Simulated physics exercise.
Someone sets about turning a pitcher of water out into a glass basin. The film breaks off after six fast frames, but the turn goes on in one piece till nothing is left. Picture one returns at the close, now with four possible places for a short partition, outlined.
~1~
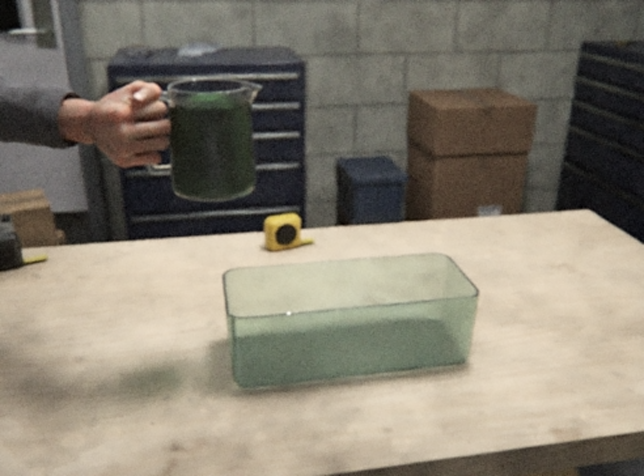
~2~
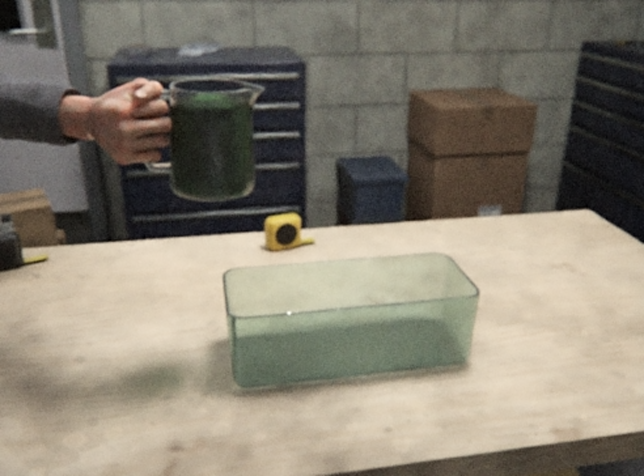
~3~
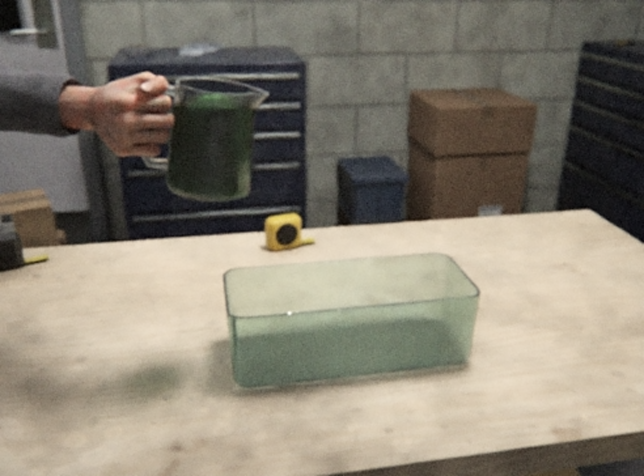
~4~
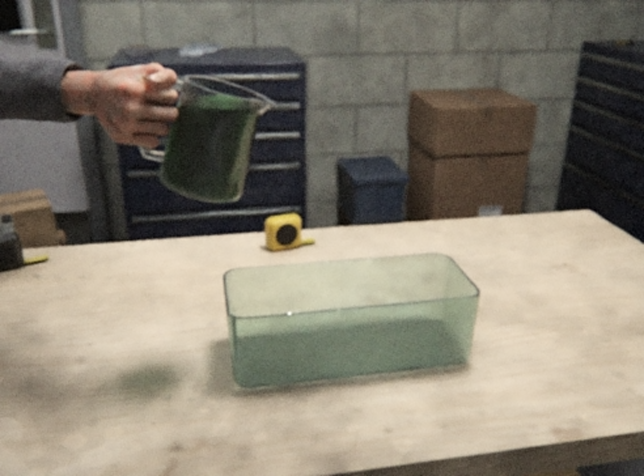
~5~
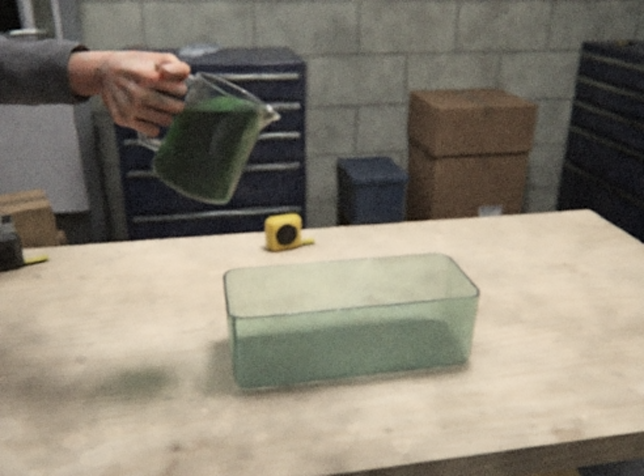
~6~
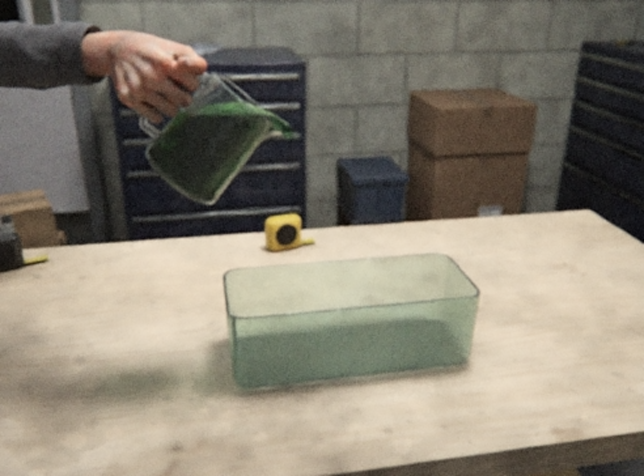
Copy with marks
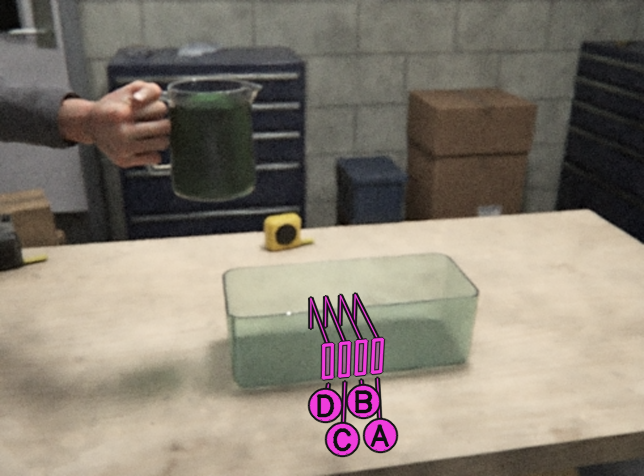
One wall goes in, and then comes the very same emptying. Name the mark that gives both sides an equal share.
The best slot is C.
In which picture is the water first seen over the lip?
In picture 6.
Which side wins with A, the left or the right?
The left one.
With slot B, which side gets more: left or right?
More ends on the left.
On the marked copy, A at (377, 378); B at (361, 380); C at (344, 382); D at (328, 384).
With A, about 90 % ends left of the wall and 4 % right of it; 6 % is lost outside.
With B, about 80 % ends left of the wall and 7 % right of it; 13 % is lost outside.
With C, about 51 % ends left of the wall and 45 % right of it; 3 % is lost outside.
With D, about 17 % ends left of the wall and 79 % right of it; 3 % is lost outside.
